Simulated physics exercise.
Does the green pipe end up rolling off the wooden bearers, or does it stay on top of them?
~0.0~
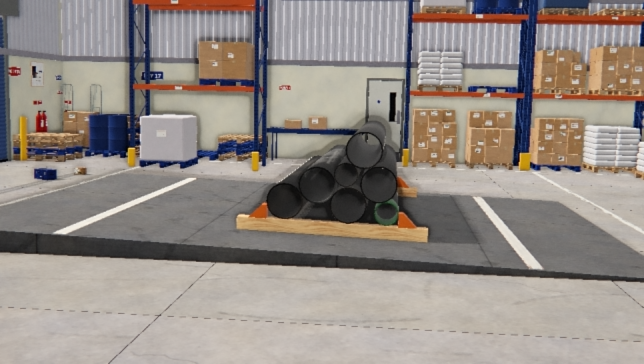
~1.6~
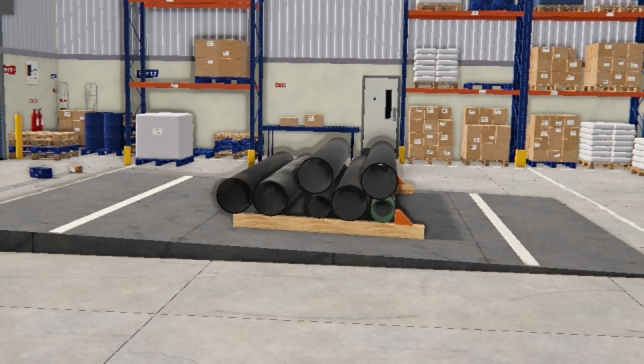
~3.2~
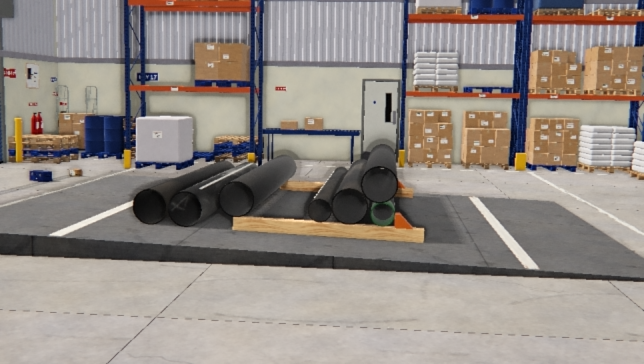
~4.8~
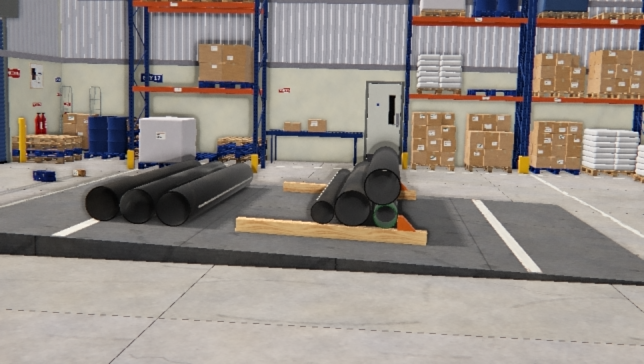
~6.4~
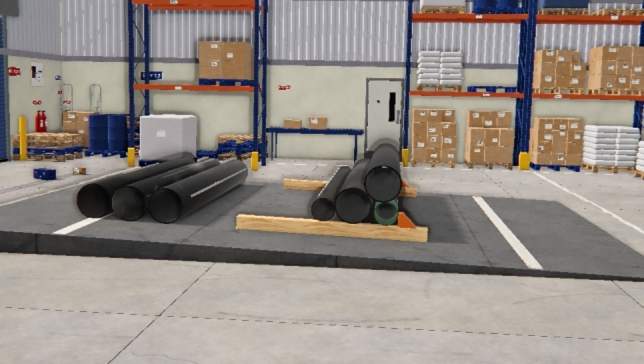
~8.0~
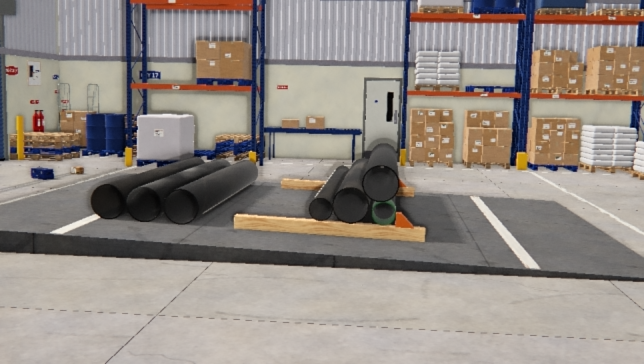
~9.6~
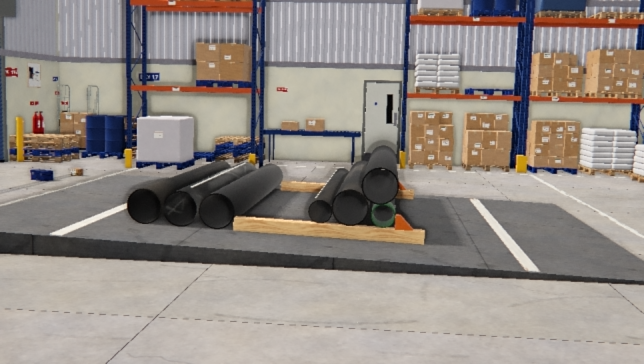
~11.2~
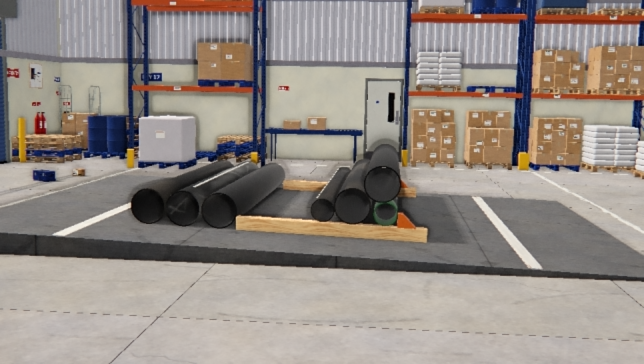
The green pipe stays on top of the bearers, at the right-hand side beside the orange chock.
